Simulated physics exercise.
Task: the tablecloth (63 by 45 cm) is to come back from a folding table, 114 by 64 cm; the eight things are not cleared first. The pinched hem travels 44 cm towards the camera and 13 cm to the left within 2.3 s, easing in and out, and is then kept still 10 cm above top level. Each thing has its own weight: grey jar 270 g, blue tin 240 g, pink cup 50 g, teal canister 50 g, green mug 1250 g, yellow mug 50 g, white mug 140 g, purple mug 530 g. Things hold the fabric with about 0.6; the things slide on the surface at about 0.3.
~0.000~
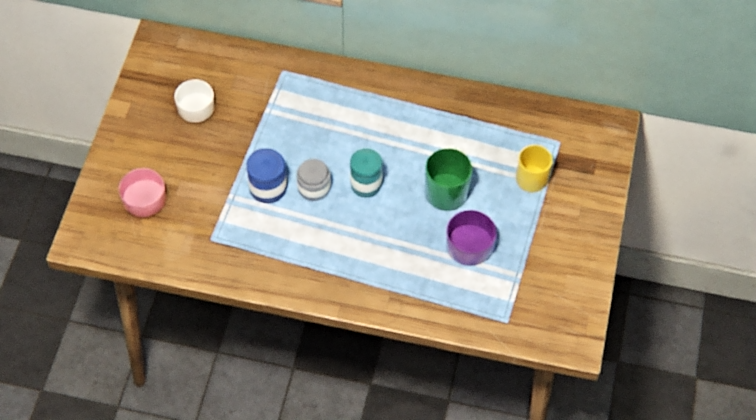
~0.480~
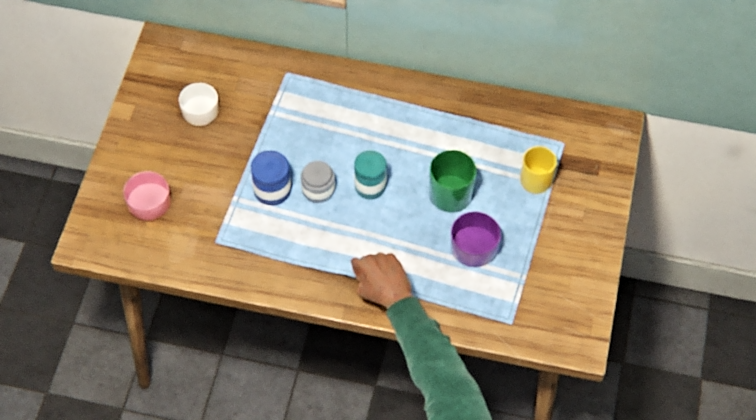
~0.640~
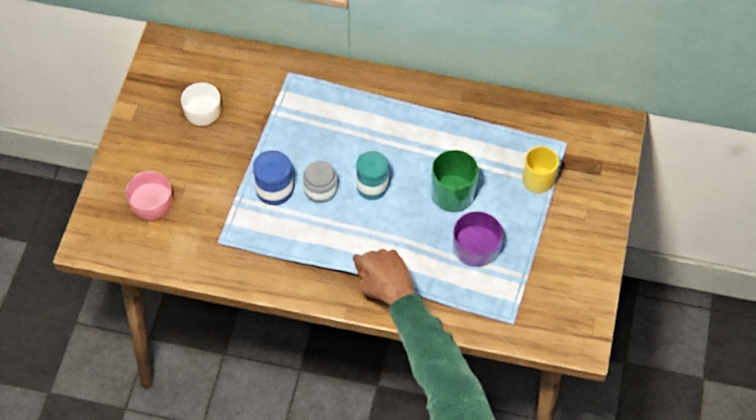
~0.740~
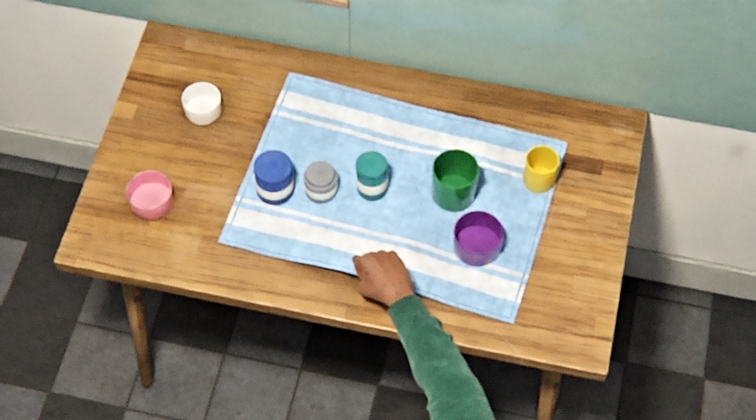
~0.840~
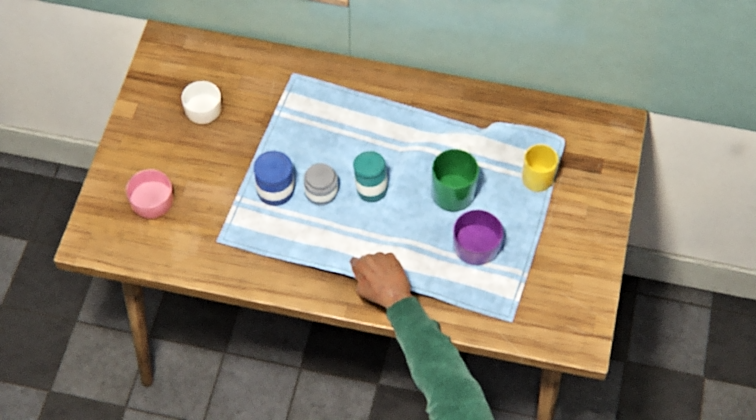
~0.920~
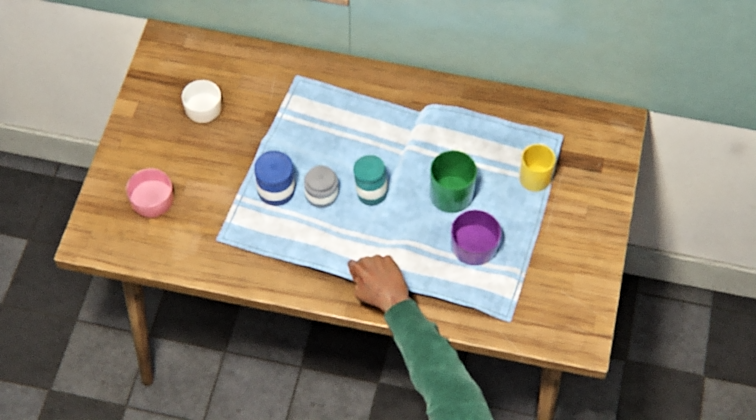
In this clip, a green-sleeved arm reaches in and grips the near edge of a striped blue cloth holding jars and mugs on a wooden table, then draws it slightly left as the far edge wrinkles and the objects barely shift.
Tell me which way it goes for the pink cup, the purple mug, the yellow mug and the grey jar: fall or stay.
Here it is: The pink cup will stay, the purple mug will fall, the yellow mug will fall, the grey jar will fall.
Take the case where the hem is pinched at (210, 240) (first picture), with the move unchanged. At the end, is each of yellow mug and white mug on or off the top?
In that case: Yellow mug stays on, white mug stays up.
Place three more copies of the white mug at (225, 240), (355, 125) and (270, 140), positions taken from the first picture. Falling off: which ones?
Log, listed order - lost / lost / lost.
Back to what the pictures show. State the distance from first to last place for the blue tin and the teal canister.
Near enough: Blue tin off the top, teal canister over the edge.
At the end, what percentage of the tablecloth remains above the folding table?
About 0 per cent.
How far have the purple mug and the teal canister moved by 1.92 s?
Estimate: Purple mug near 30 cm, teal canister near 25 cm.
At 1.4 s, 95 % of the tablecloth is still over the top; grey jar 12 cm off its start, purple mug 12 cm off its start, yellow mug 12 cm off its start.
At 1.9 s, 65 % of the tablecloth is still over the top; grey jar 28 cm off its start, purple mug 28 cm off its start, yellow mug 27 cm off its start.
At 2.4 s, 10 % of the tablecloth is still over the top; yellow mug over the edge, purple mug over the edge, grey jar over the edge.
At 2.9 s, 0 % of the tablecloth is still over the top; yellow mug over the edge, purple mug over the edge, grey jar over the edge.
At 4.5 s, 0 % of the tablecloth is still over the top; yellow mug over the edge, purple mug over the edge, grey jar over the edge, pink cup 0 cm off its start at (149, 188).
